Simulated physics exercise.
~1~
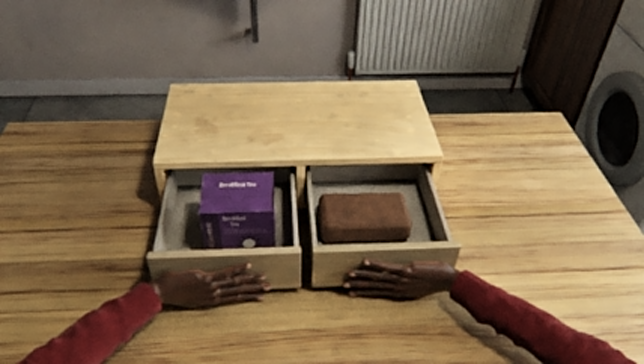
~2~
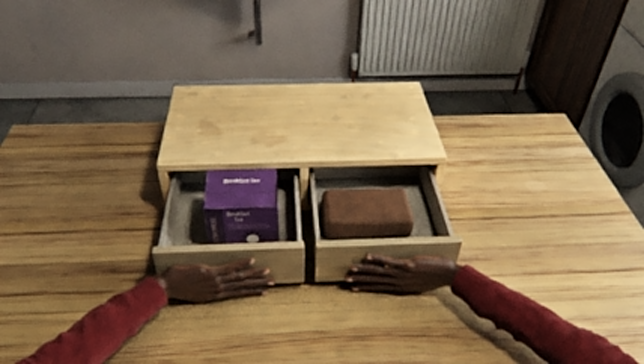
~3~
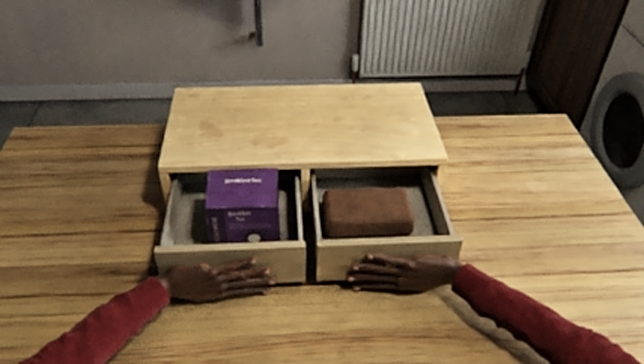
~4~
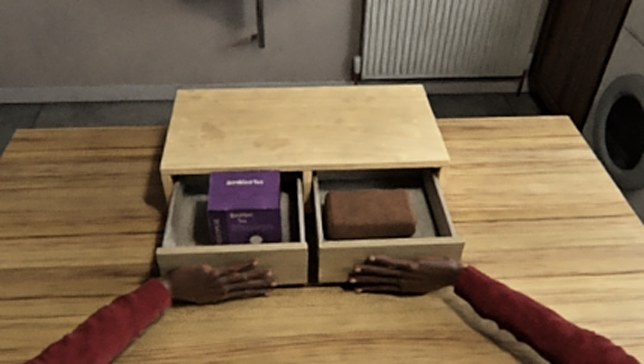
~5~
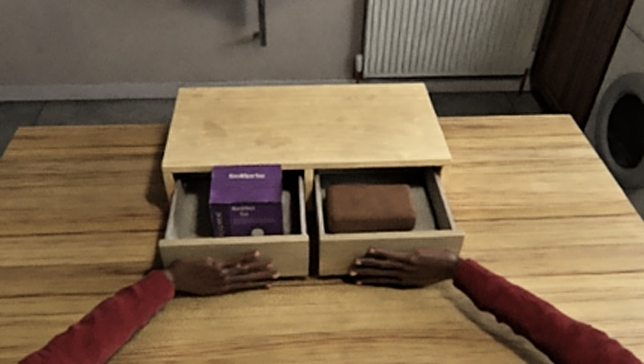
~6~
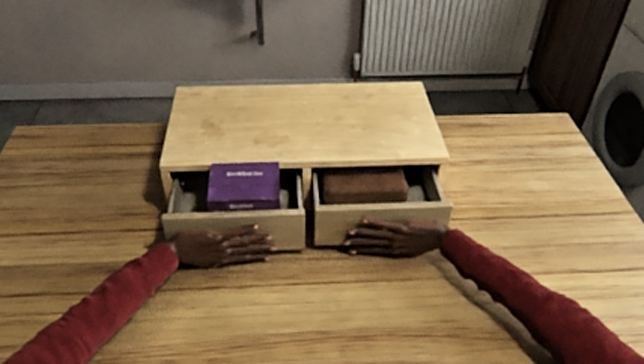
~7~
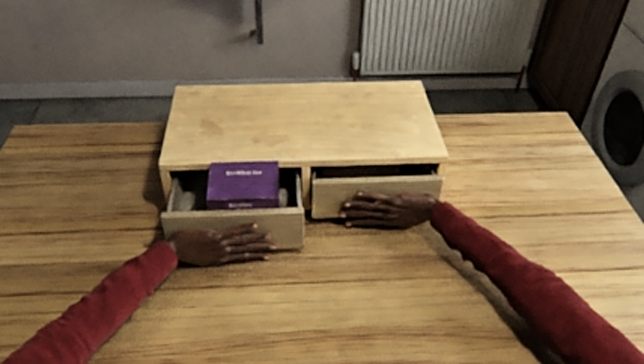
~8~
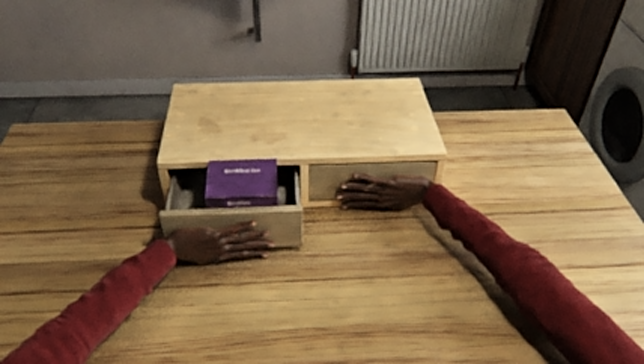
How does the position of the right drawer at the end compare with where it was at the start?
At the start the right drawer is pulled out toward the viewer with the brown block showing, and by the end it is pushed fully into the chest with its front closed.
